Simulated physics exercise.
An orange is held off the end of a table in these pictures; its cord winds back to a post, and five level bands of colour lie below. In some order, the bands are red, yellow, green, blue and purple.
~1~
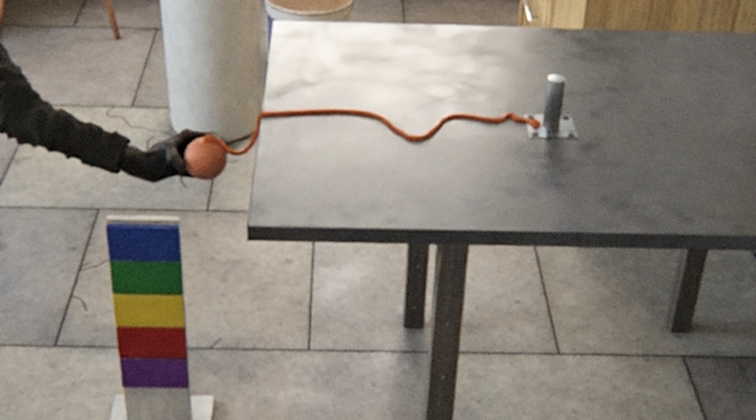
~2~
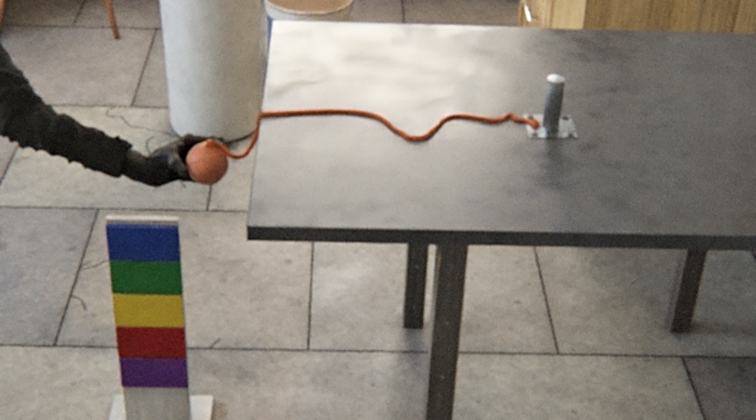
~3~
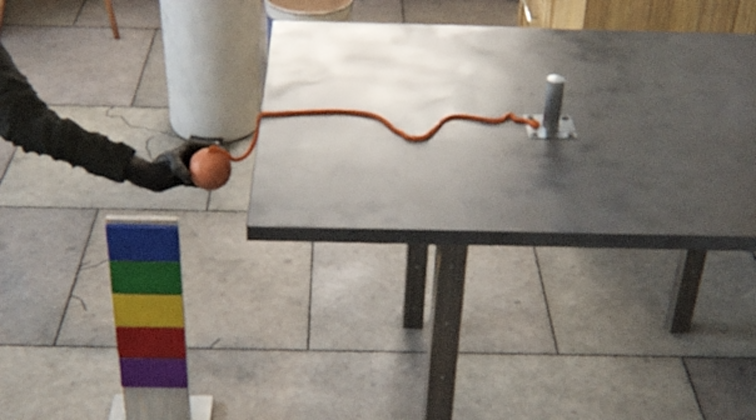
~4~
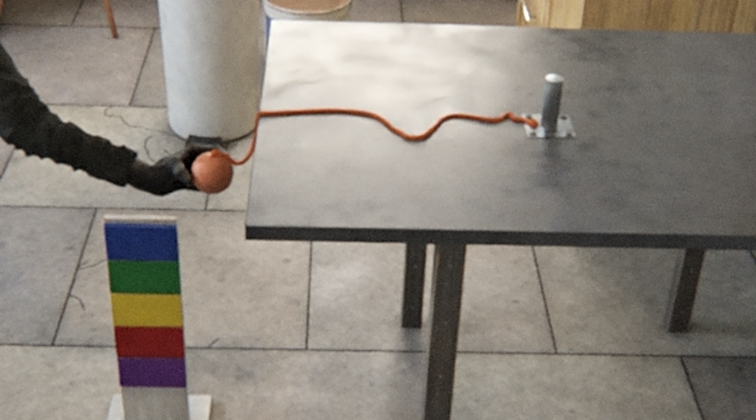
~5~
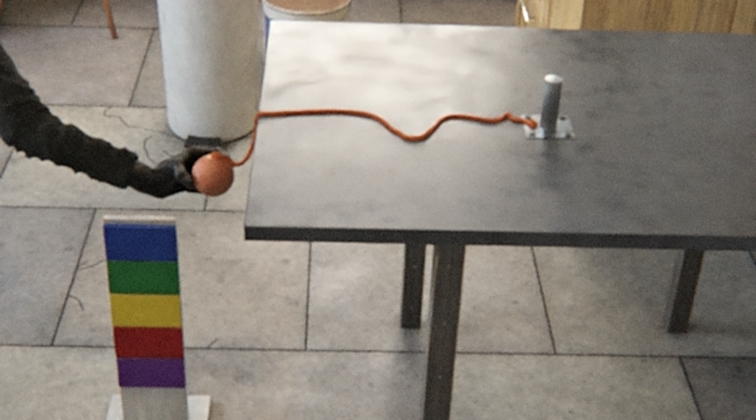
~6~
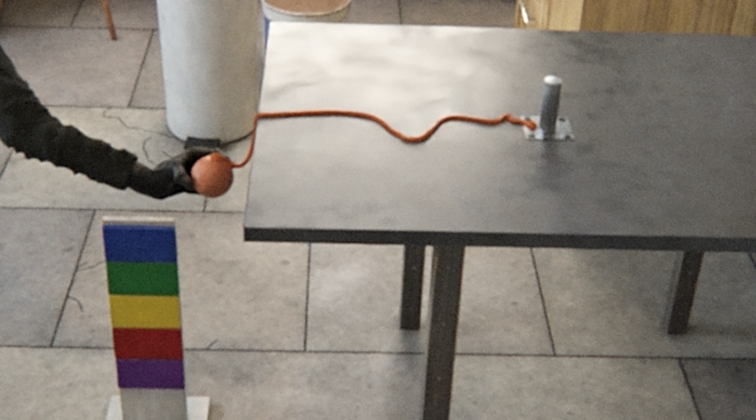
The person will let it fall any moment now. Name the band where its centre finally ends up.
Its centre finishes at the green band.
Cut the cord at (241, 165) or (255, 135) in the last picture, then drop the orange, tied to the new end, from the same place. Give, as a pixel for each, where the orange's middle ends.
In order, about (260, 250) and about (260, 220).
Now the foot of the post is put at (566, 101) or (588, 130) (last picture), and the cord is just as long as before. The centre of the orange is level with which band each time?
In that order: Blue; blue.
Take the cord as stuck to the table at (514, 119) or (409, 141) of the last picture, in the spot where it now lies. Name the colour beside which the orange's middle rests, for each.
First try green, second try blue.
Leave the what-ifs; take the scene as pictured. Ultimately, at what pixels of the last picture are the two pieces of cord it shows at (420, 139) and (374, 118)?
Final positions are (374, 125) and (306, 124), in that order.
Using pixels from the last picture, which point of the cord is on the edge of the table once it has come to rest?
The point sits close to (322, 112).
Soon after, orange near (217, 273); level with green.
After that, orange near (282, 270); level with green.
And then, orange near (246, 275); level with green.
In the end, orange near (256, 277); level with green. The green one.
